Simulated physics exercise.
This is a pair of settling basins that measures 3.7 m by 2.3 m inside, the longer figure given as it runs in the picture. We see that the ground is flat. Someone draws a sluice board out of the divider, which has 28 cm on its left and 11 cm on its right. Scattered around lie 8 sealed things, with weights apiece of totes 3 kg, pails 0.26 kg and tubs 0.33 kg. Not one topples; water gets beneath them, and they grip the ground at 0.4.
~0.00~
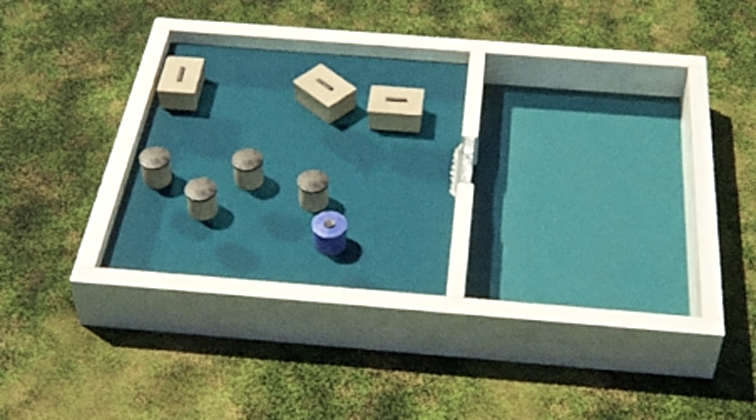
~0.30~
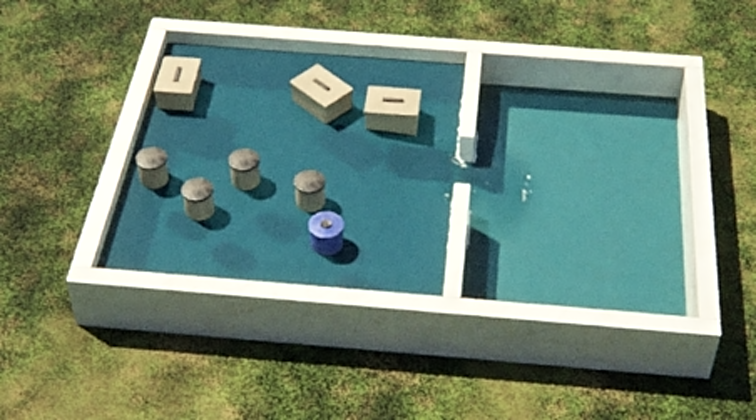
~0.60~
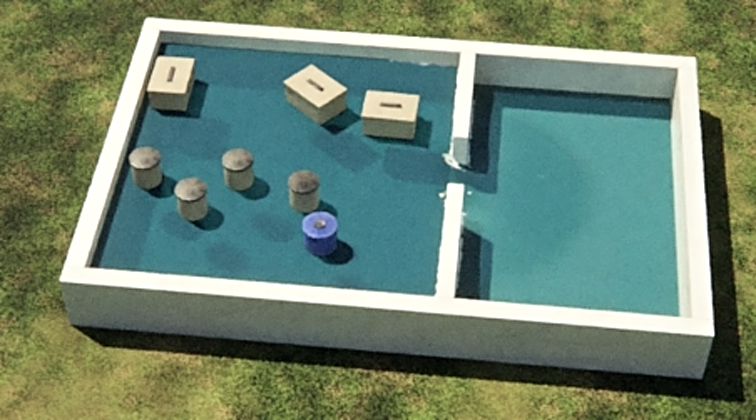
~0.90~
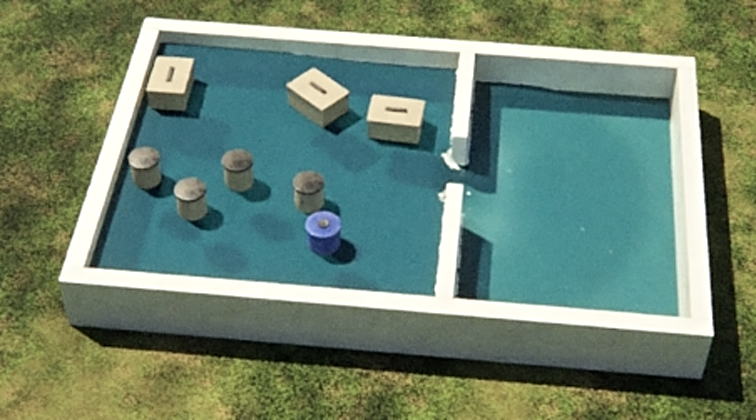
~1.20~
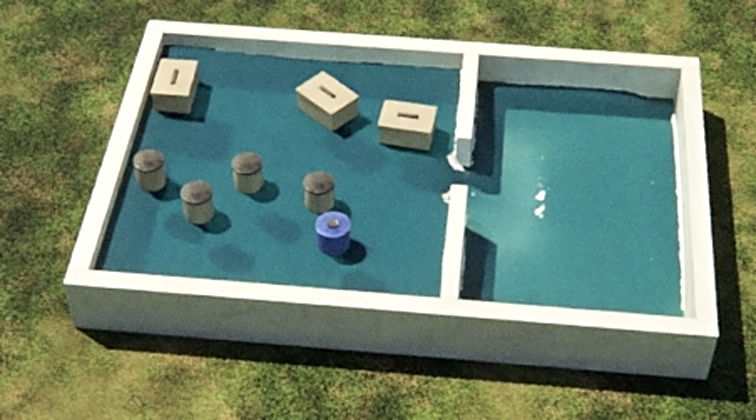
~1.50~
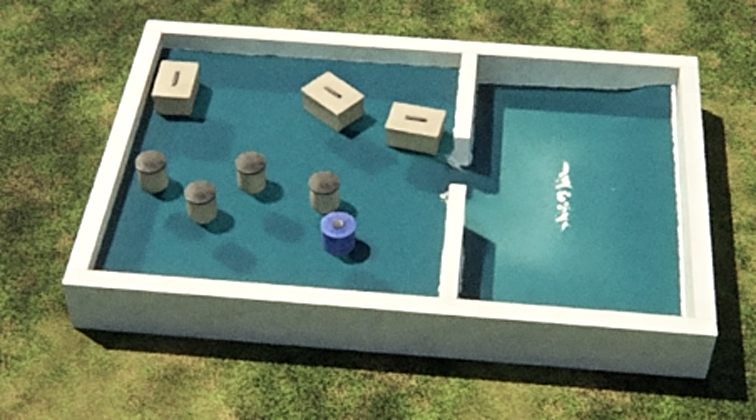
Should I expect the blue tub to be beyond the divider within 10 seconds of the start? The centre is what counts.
Result for blue tub: Still before the divider.
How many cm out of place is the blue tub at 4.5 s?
Shift by then: About 30 cm.
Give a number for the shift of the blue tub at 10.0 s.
About 30 cm.
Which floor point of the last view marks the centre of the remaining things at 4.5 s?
I'd say about (323, 214) in the last view.
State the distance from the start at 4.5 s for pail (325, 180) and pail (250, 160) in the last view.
40 cm and 20 cm respectively.
After 2.1 s the blue tub is near (351, 223), 0.2 m from its start, afloat; 0 of 8 are over the mark; 8 afloat.
After 4.5 s the blue tub is near (372, 216), 0.3 m from its start, afloat; 1 of 8 are over the mark; 8 afloat.
After 7.0 s the blue tub is near (378, 215), 0.4 m from its start, afloat; 1 of 8 are over the mark; 8 afloat.
After 10.0 s the blue tub is near (372, 218), 0.3 m from its start, afloat; 1 of 8 are over the mark; 8 afloat.
